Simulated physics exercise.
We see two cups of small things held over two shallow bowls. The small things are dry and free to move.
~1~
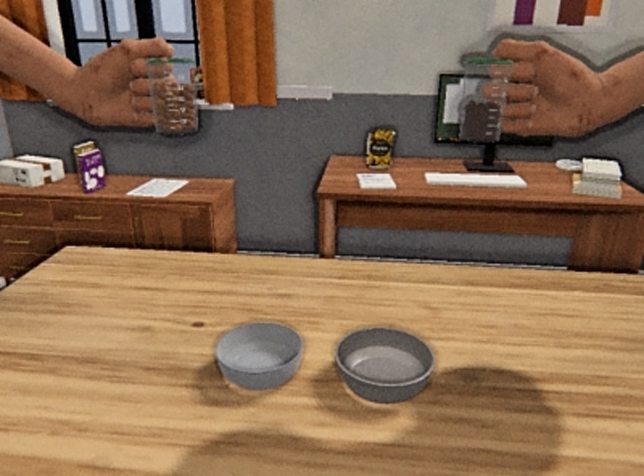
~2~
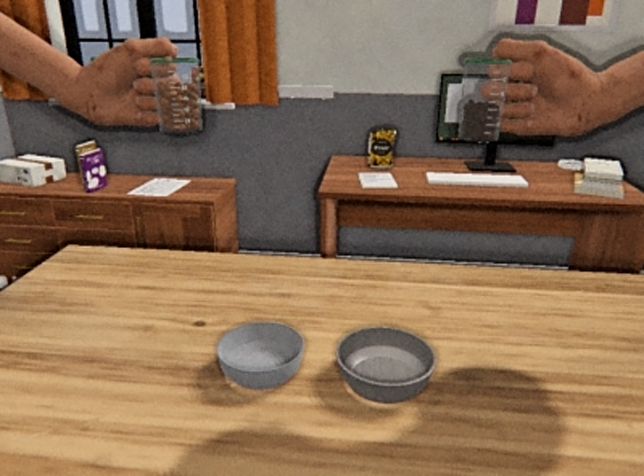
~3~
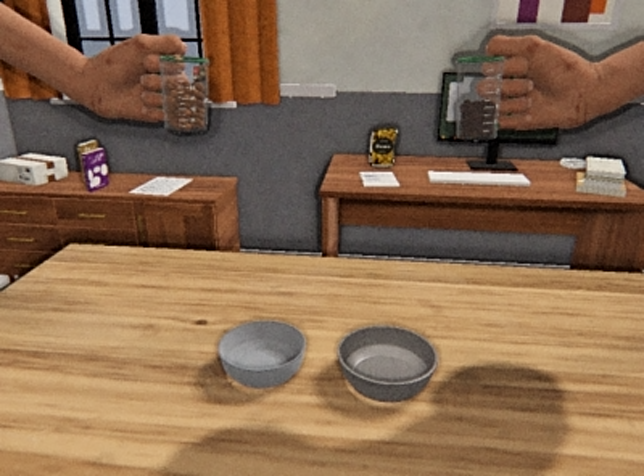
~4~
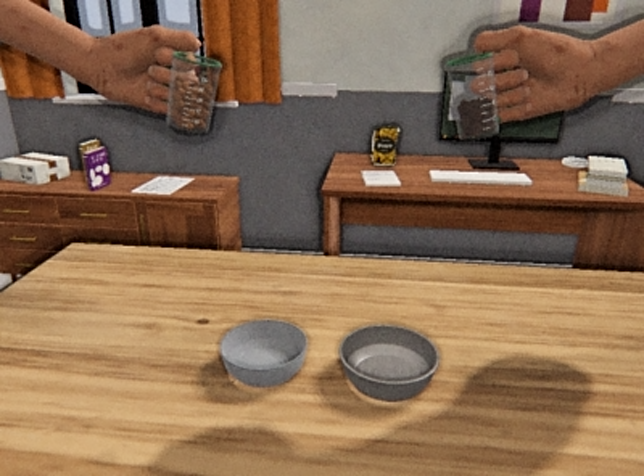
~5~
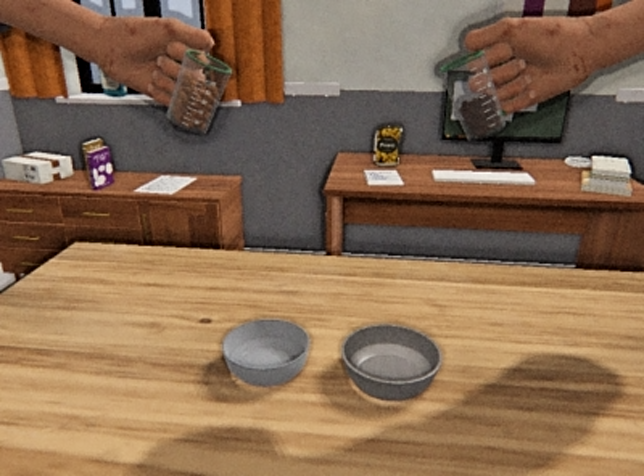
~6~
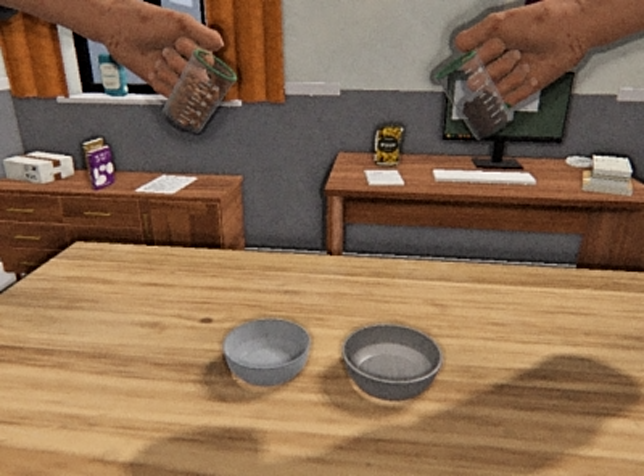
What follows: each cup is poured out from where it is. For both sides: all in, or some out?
In the end the left one loses some pieces, and the right one loses some pieces.
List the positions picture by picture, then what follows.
Left dish at (250, 375), empty; left cup at (174, 96), holding cereal balls, high above its dish; right dish at (385, 387), empty; right cup at (484, 101), holding allspice berries, high above its dish, in the first picture.
Left cup at (178, 96), upright; right cup at (482, 100), upright, in the second picture.
Left cup at (185, 95), tipped 4°; right cup at (478, 99), tipped 4°, in the third picture.
Left cup at (192, 94), tipped 14°; right cup at (474, 98), tipped 14°, in the fourth picture.
Left cup at (198, 94), tipped 25°; right cup at (474, 97), tipped 25°, in the fifth picture.
Left dish at (257, 371); left cup at (198, 93), tipped 37°; right dish at (392, 384); right cup at (475, 97), tipped 37°, in the sixth picture.
Then, 0.31 s past the last view, left, all still in the cup; right, all still in the cup.
Then, 0.64 s past the last view, left, nearly all still in the cup, a stray few in the air; right, all still in the cup.
Then, 1.04 s past the last view, left, a small part still in the cup, about a quarter in the dish, a stray few outside the dish, about two thirds in the air; right, about a quarter still in the cup, a small part in the dish, most in the air.
Finally, left, most in the dish, a small part outside the dish; right, most in the dish, about a quarter outside the dish.
